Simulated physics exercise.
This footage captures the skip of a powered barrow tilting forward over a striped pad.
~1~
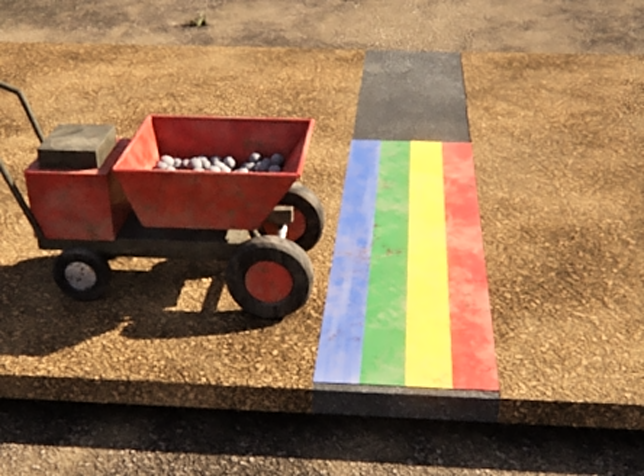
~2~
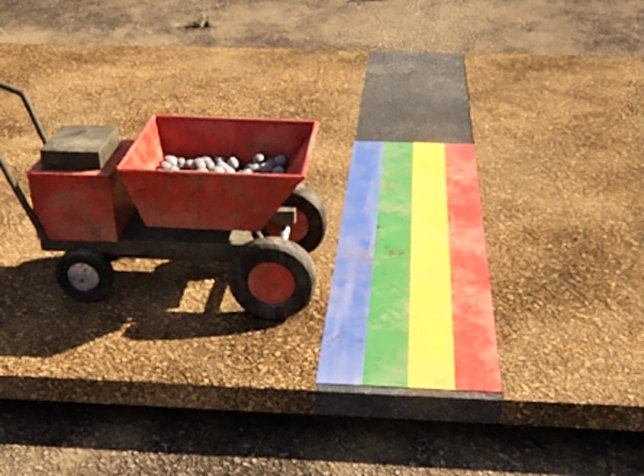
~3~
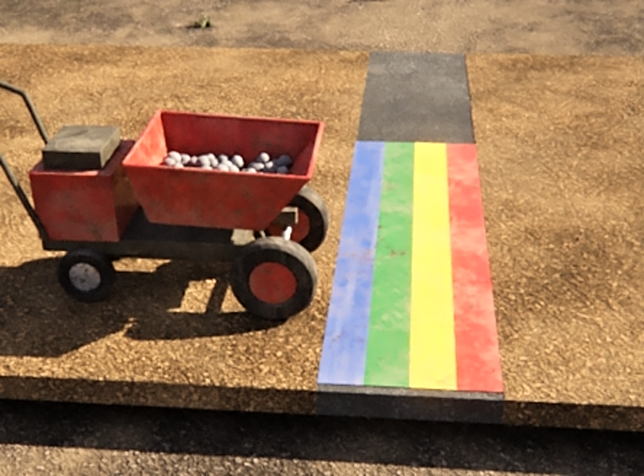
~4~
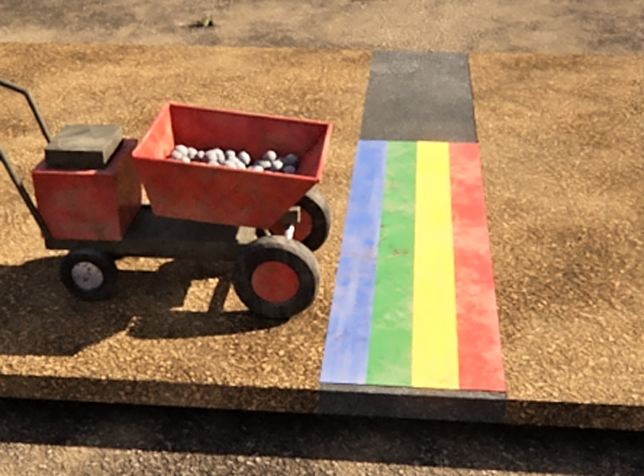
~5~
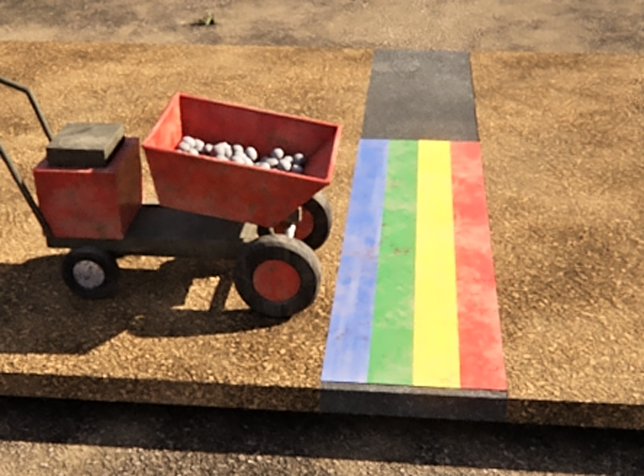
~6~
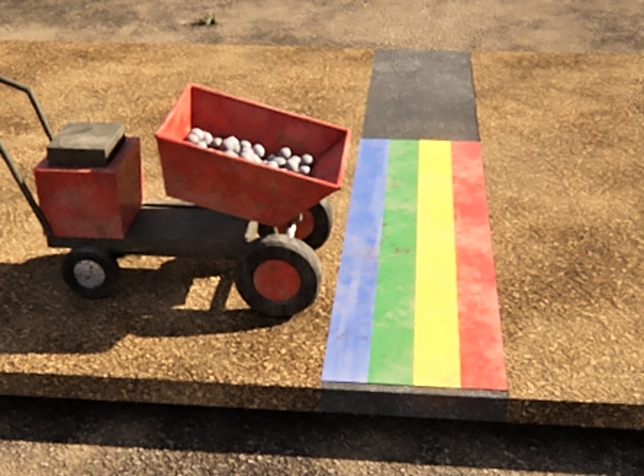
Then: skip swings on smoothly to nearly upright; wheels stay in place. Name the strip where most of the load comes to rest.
Yellow.
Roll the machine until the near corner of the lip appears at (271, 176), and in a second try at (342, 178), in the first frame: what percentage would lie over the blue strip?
About 0 per cent first, about 0 per cent second.
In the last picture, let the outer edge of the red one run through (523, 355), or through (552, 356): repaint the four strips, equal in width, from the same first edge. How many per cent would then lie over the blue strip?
Roughly 0 % and 0 %.
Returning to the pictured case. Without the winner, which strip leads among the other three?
Following the top strip comes the strip in red.
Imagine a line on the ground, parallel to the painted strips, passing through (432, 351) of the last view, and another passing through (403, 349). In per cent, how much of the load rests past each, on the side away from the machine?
Result, first then second: 70 %, 100 %.
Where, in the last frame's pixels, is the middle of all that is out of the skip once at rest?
Near (459, 283), more or less.
Soon, skip tipped steeply; all in the skip.
A while on, skip tipped right over; most in the skip; a small part over the green strip; a small part over the yellow strip.
Towards the end, skip tipped right over; a small part in the skip; a small part over the green strip; about a third over the yellow strip; about a quarter over the red strip; a small part off the paint.
Finally, skip tipped right over; none over the blue strip; a small part over the green strip; about a third over the yellow strip; about a quarter over the red strip; about a quarter off the paint.
